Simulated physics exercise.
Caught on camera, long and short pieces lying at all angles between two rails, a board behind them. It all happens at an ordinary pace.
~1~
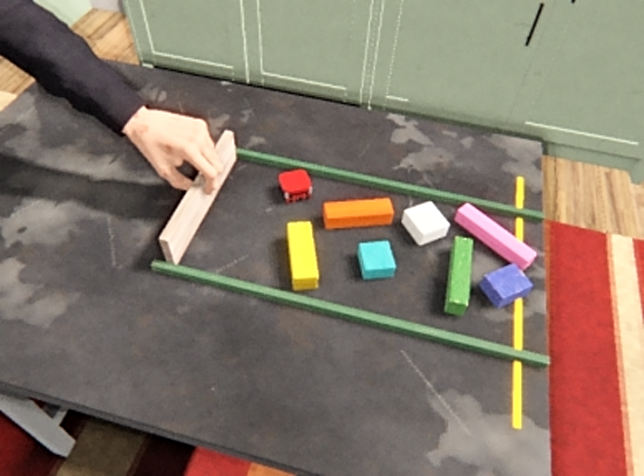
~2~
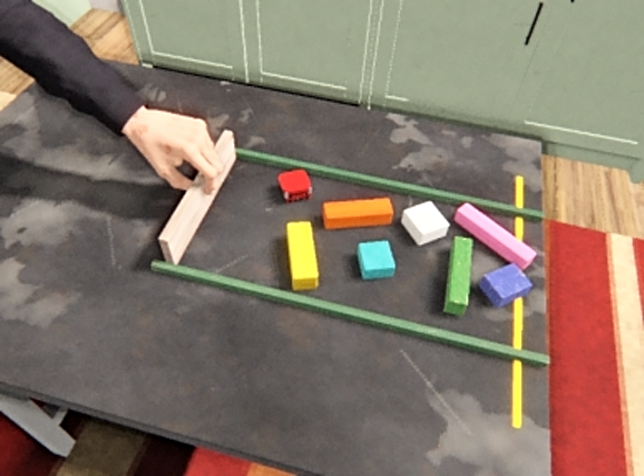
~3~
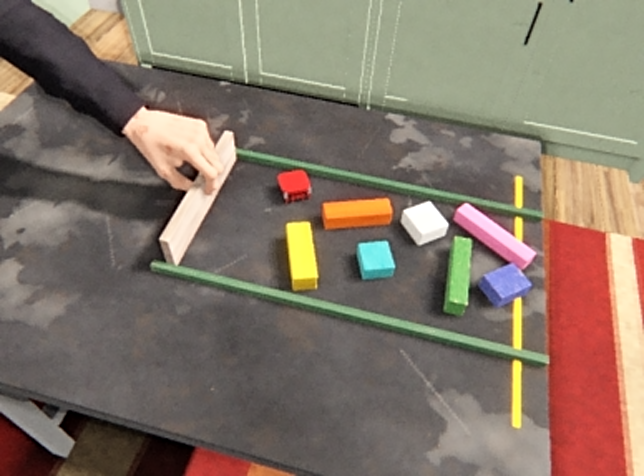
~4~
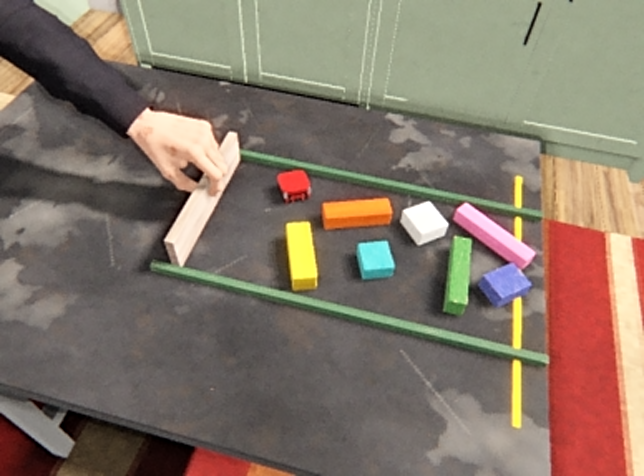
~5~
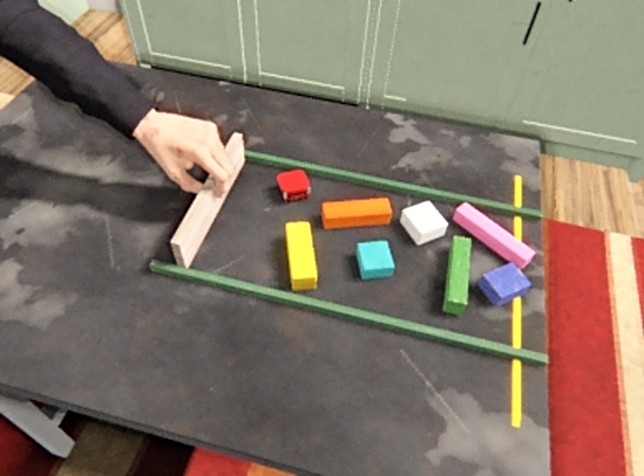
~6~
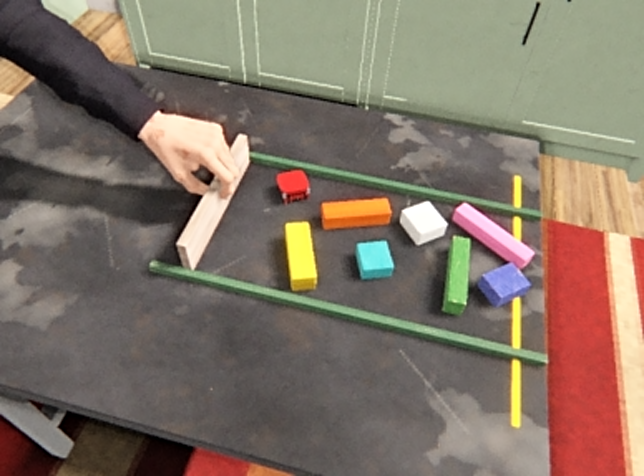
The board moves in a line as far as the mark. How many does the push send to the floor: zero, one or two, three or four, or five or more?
Outcome: The number that fall off is five or more.
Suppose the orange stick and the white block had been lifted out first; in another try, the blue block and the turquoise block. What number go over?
Fallen: 4, and 4 in the other try.
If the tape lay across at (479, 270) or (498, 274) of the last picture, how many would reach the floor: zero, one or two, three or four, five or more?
For each place: Either three or four; 3 or 4.
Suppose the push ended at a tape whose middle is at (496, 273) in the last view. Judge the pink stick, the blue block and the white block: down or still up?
The pink stick is lost, the blue block is lost, the white block drops off.
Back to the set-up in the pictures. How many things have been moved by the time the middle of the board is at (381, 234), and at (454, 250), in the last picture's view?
6 and 8.
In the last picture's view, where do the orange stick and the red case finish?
First (547, 257), then (533, 227).
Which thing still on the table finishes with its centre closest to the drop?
The orange stick.
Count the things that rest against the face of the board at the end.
That makes 3.
A little later, none off yet; blue block at rest near (504, 285); pink stick at rest near (491, 236); green bar at rest near (457, 274).
Next, none off yet; blue block at rest near (504, 285); pink stick shifted a little near (510, 238); green bar at rest near (457, 274).
Later still, one off so far; blue block tilted a little near (558, 296); pink stick dropping near (504, 365); green bar shifted about its own width near (524, 289).
When it is over, the number that fall off is five or more; down, turquoise block, white block, green bar, pink stick and blue block.
